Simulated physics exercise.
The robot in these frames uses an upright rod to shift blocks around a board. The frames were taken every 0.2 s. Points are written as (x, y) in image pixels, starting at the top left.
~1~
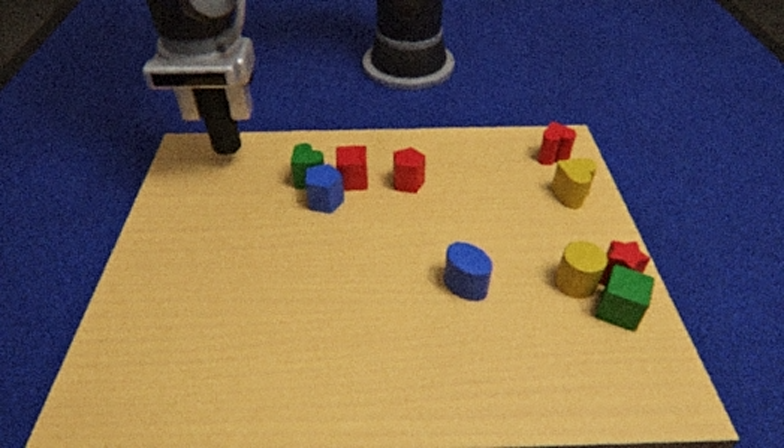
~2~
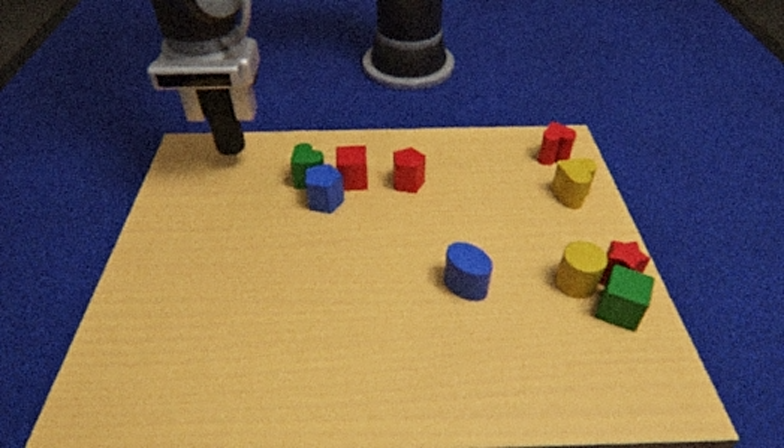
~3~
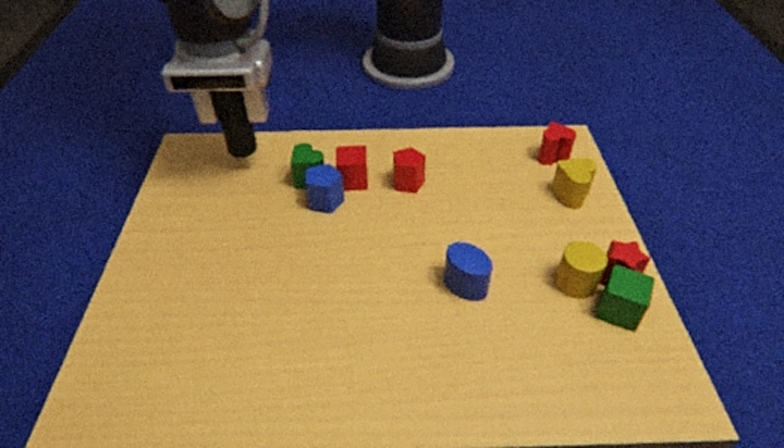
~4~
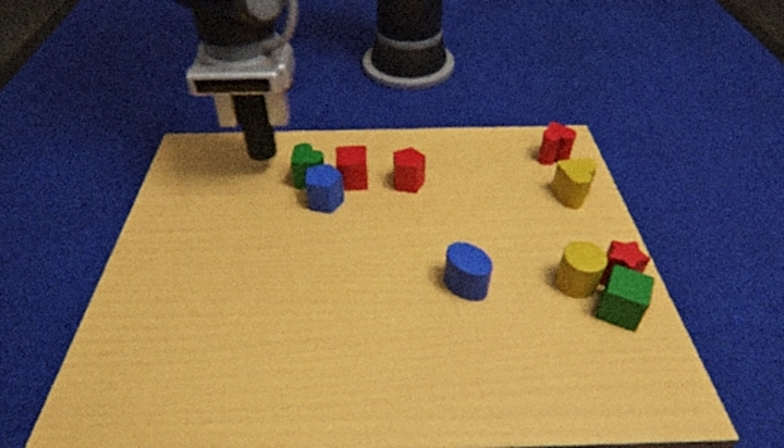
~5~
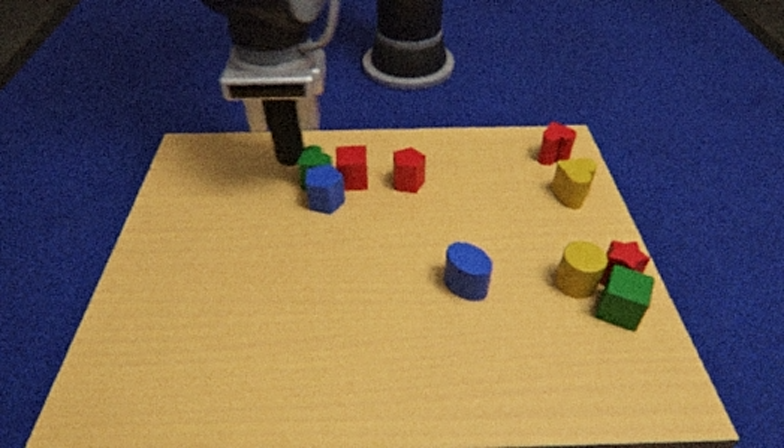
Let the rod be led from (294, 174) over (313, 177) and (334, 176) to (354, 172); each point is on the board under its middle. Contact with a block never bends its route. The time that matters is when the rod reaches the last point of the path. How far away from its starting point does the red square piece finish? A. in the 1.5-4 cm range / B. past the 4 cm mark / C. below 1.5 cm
Letter B.
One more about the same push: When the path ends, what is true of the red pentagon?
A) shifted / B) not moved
Correct choice: A.
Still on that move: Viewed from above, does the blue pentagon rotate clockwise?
I expect so.
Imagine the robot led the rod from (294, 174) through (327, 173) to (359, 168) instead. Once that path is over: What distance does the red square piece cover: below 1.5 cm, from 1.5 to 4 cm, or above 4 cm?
Once the path is done, the red square piece lies more than 4 cm from its present place.
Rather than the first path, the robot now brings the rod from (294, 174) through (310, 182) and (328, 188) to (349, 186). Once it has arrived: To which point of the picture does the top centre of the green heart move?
Its top centre lands on (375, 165).
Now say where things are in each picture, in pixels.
Rod's lower end at (228, 147); green heart at (305, 154); blue pentagon at (322, 175); red square piece at (351, 154); red pentagon at (409, 156), in the first frame.
Rod at (231, 148); blocks still, in the second frame.
Rod at (243, 150); blocks still, in the third frame.
Rod at (263, 153); blocks still, in the fourth frame.
Rod at (291, 158); green heart at (314, 156); blue pentagon at (323, 175); red square piece at (351, 154); red pentagon at (409, 156), in the fifth frame.
What follows on the original path. Halfway along, rod at (323, 161); green heart at (345, 160), turned 15° clockwise; blue pentagon at (327, 180), turned 30° clockwise; red square piece at (374, 157), turned 15° anticlockwise.
At the end, rod at (353, 156); green heart at (371, 158), turned 35° clockwise; blue pentagon at (327, 180), turned 30° clockwise; red square piece at (400, 161); red pentagon at (433, 160), turned 20° anticlockwise.
